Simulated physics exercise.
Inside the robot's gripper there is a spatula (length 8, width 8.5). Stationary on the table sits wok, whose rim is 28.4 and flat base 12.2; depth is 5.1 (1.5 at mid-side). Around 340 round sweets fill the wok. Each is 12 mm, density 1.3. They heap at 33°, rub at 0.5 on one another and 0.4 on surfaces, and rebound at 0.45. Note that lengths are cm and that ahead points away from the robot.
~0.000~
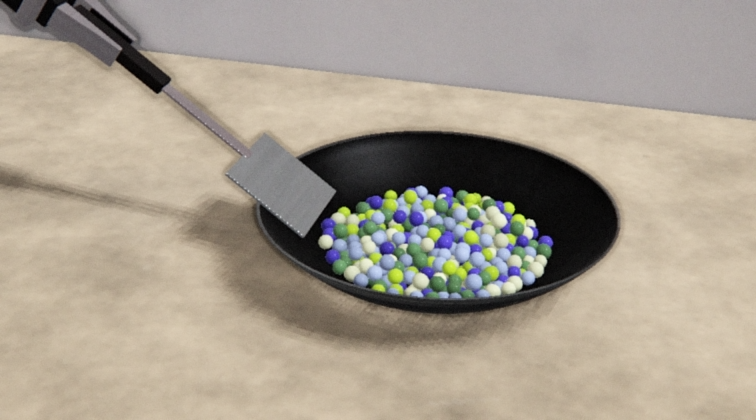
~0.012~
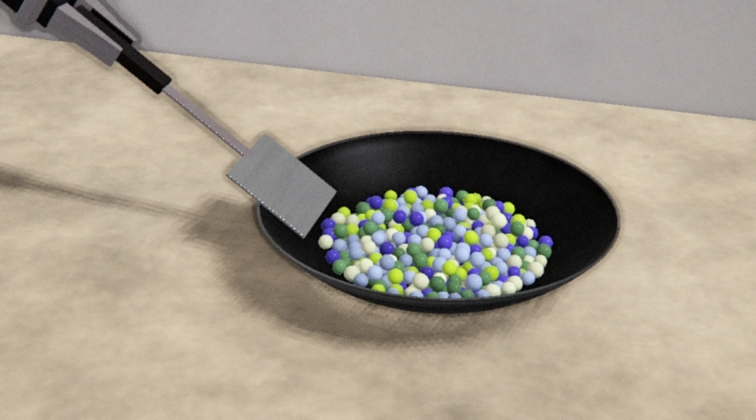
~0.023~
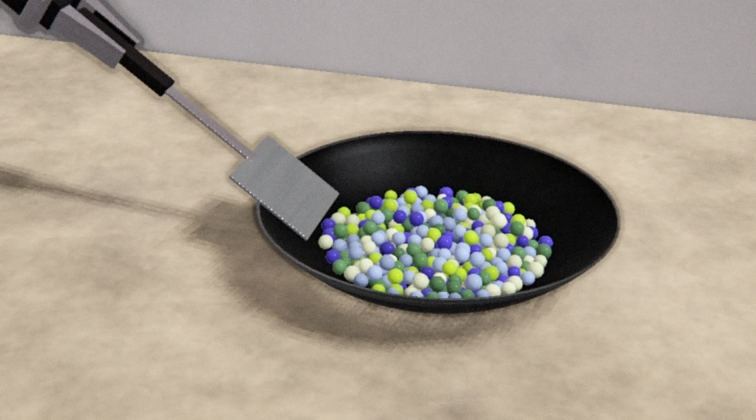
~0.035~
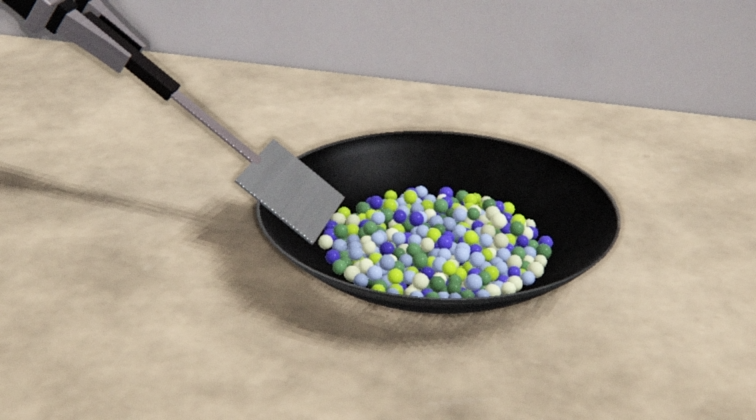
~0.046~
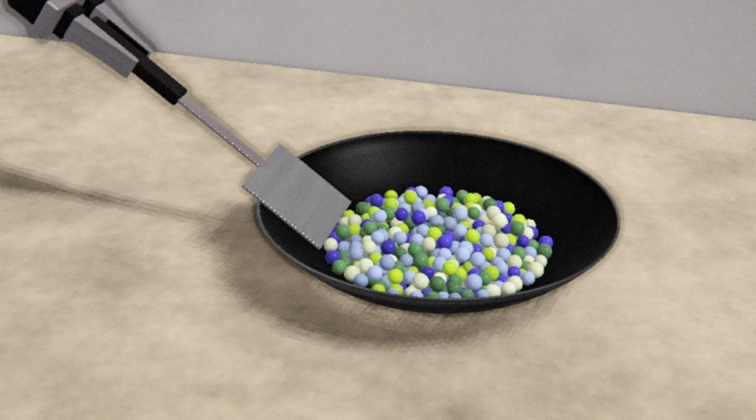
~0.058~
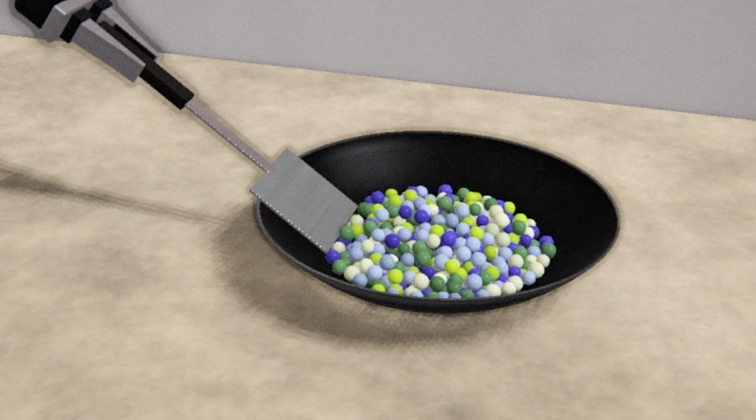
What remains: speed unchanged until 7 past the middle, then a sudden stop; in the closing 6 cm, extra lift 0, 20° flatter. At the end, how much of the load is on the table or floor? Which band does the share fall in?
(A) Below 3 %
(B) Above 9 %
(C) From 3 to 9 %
A, below 3 %.
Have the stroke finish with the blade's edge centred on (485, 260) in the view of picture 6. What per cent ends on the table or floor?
Roughly 0 per cent.
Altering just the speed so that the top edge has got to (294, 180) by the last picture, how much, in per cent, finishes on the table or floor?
About 10 percent.
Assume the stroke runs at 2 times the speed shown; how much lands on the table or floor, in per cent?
That comes to some 5 per cent, roughly.
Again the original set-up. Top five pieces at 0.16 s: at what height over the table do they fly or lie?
Estimated height above table: Approx. 4 cm.
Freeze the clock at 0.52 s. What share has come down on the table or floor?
About 0 per cent.
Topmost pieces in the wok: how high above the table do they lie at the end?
Near 6.0 centimetres high.
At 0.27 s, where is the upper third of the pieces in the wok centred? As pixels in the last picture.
The middle lies somewhere about (518, 237).
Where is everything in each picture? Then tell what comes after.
The first picture shows the spatula top edge at (246, 153), sloping 36°; upper third of the load around (433, 233), from x 325 to 545, top at y 195; 344 in the wok.
The second picture shows the spatula top edge at (246, 153), sloping 36°; upper third of the load around (433, 233), from x 325 to 545, top at y 195.
The third picture shows the spatula top edge at (249, 155), sloping 36°; upper third of the load around (433, 233), from x 325 to 545, top at y 195.
The fourth picture shows the spatula top edge at (255, 159), sloping 36°; upper third of the load around (435, 234), from x 325 to 545, top at y 195.
The fifth picture shows the spatula top edge at (261, 164), sloping 36°; upper third of the load around (434, 232), from x 330 to 545, top at y 195.
The sixth picture shows the spatula top edge at (268, 168), sloping 36°; upper third of the load around (438, 232), from x 335 to 550, top at y 190; 344 in the wok.
After 0.16 s, sloping 36°, highest piece 5 above the table; 344 in the wok.
After 0.27 s, sloping 29°, highest piece 5 above the table; 344 in the wok.
After 0.52 s, sloping 16°, highest piece 6 above the table; 344 in the wok.
After 1.58 s, sloping 16°, highest piece 6 above the table; 344 in the wok.
In the end, 344 in the wok. That is 0 % on the table or floor.
